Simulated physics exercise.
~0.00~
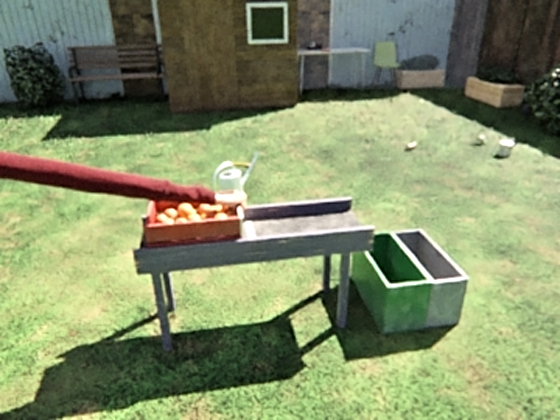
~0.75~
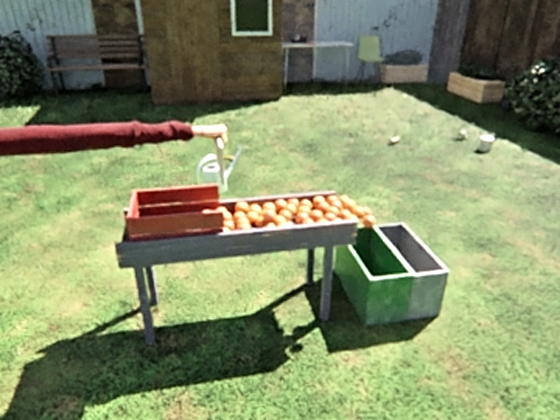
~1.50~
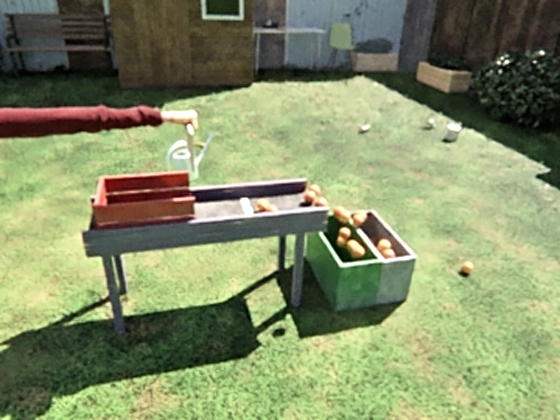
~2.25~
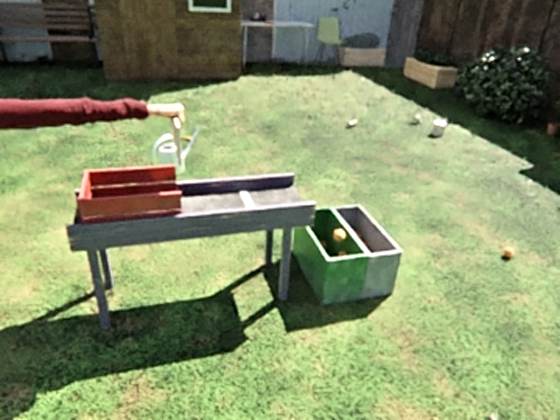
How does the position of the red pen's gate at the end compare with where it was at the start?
At the start the gate was down at the right-hand end of the red pen, holding the orange fruit in. By the end it was raised clear of the pen, held up by the hand.
